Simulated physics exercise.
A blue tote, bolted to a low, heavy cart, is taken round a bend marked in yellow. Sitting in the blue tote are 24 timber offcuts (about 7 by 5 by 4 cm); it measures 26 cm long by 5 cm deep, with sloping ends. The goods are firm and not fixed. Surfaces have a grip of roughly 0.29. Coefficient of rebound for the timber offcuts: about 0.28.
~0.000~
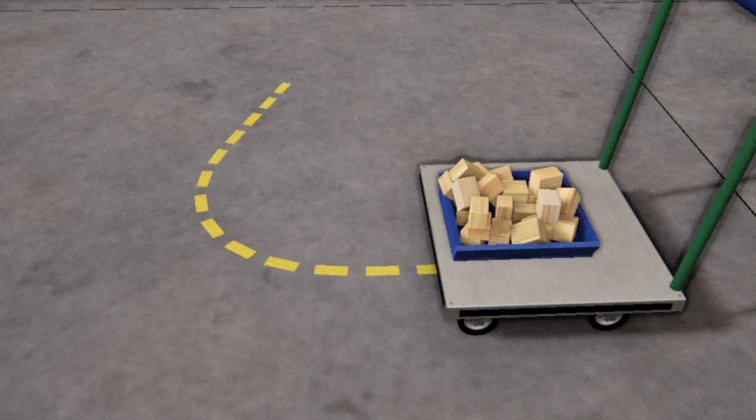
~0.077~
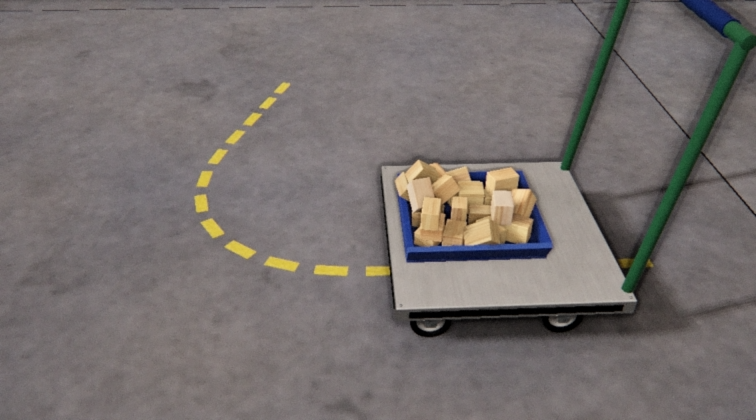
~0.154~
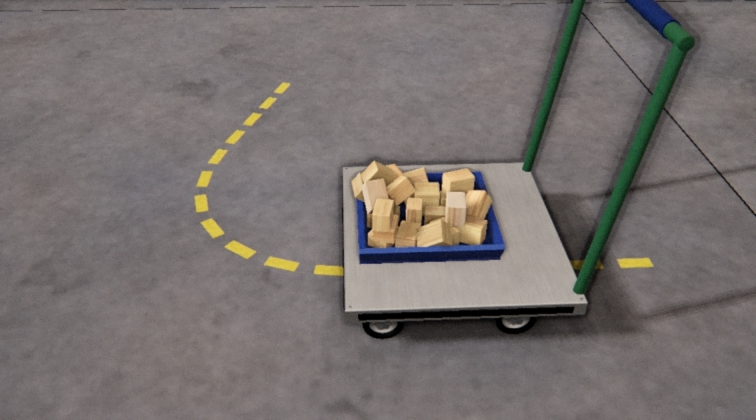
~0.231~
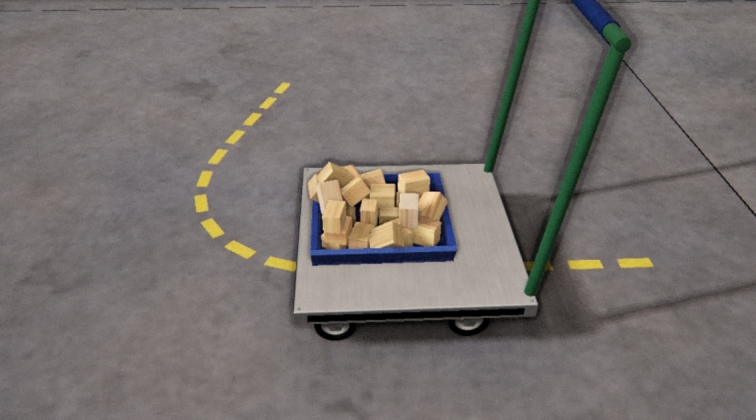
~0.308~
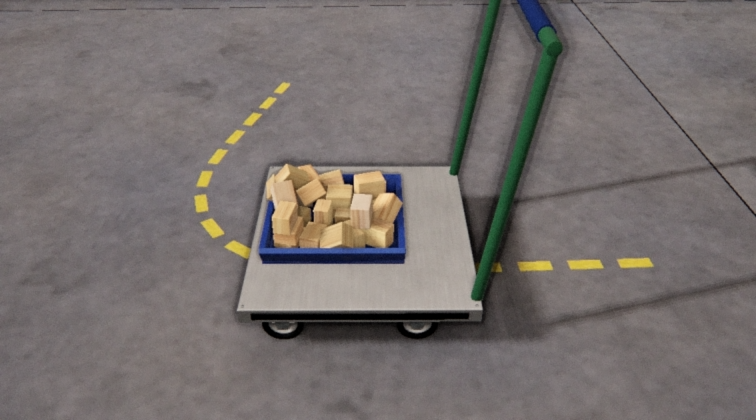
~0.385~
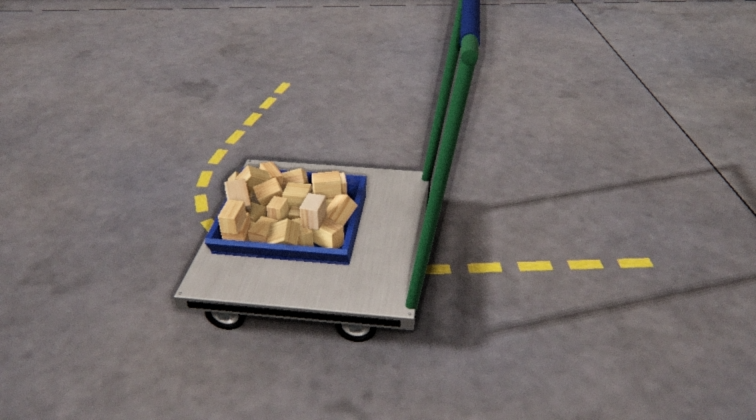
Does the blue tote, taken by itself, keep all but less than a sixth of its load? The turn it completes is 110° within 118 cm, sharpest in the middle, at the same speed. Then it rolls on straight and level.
Yes - the spillage does not reach a sixth of the load.
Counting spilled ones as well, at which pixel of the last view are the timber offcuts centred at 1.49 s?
They're centred near (306, 14).
After 0.64 s, 2 of 24 out of the blue tote.
After 0.79 s, 2 of 24 out of the blue tote.
After 1.03 s, 2 of 24 out of the blue tote.
Outcome (at 1.49 s), 2 of 24 out of the blue tote. Asked share, 2 of 24, 8 per cent.
